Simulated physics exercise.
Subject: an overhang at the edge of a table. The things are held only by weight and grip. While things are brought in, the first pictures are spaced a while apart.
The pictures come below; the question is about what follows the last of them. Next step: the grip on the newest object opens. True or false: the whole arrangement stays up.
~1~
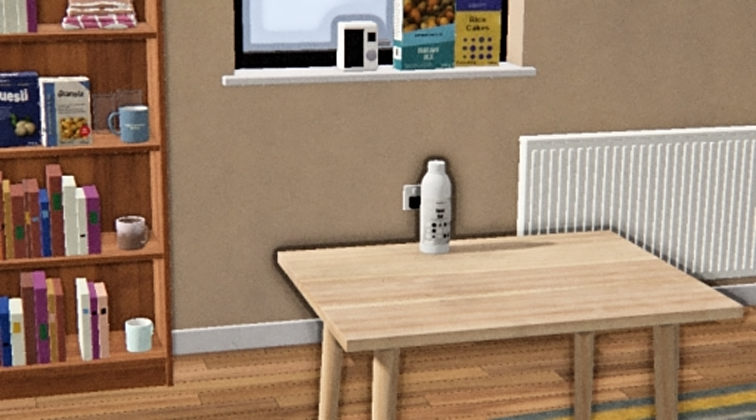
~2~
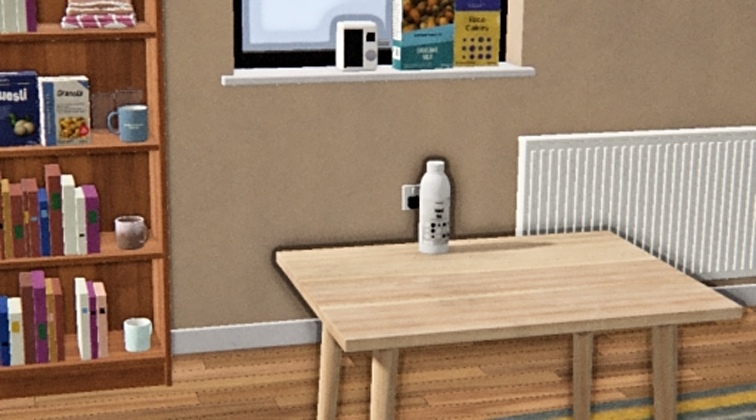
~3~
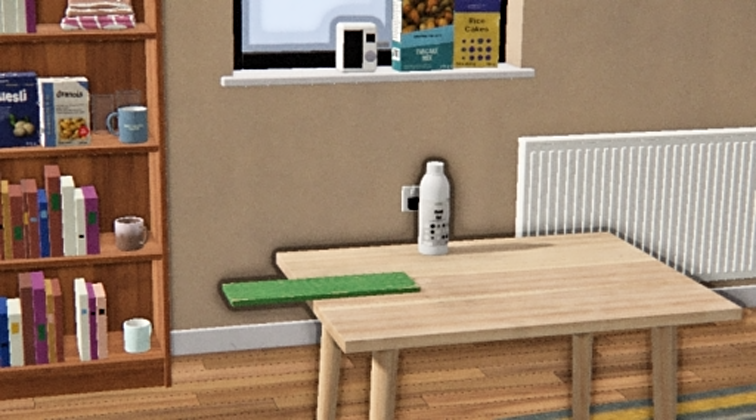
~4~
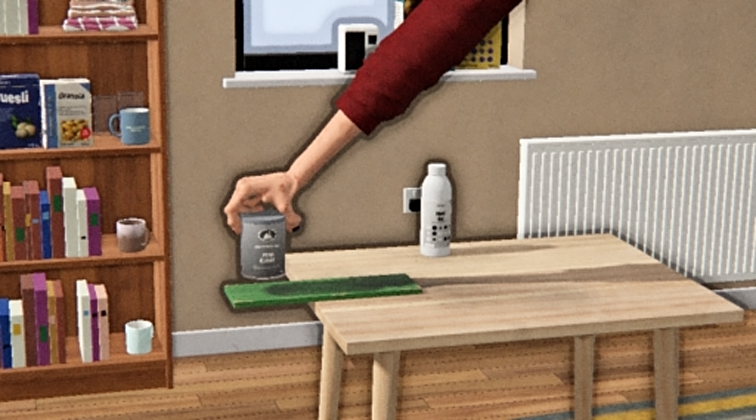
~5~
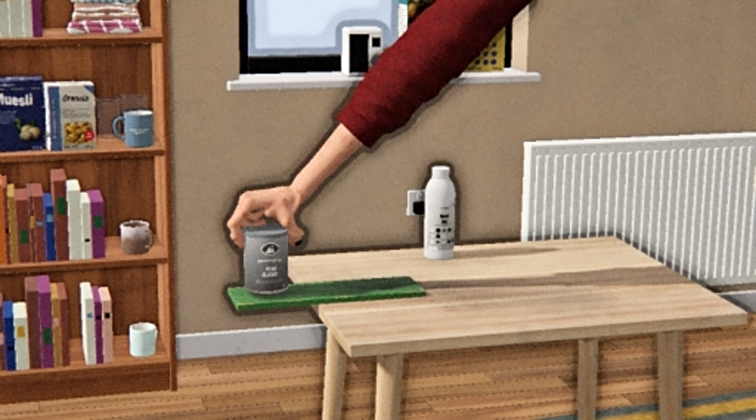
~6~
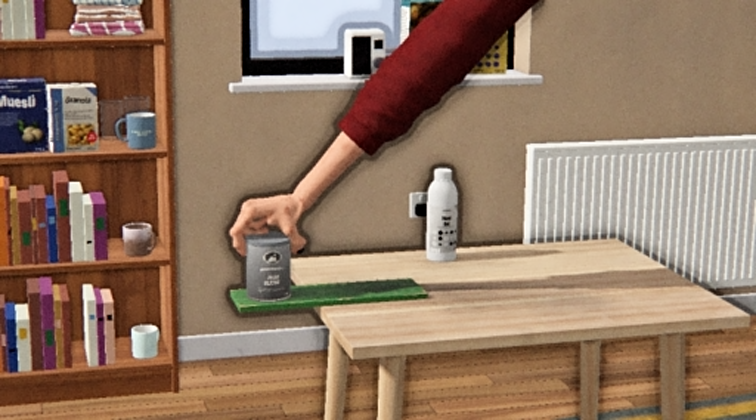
False, it comes down.
Then, 0.50 s on from there, grey tin and green plank now down on the floor or falling.
Then, 0.70 s on from there, things are still on the move.
In the end, down on the floor or falling, grey tin and green plank; white bottle unmoved. The plank comes down.
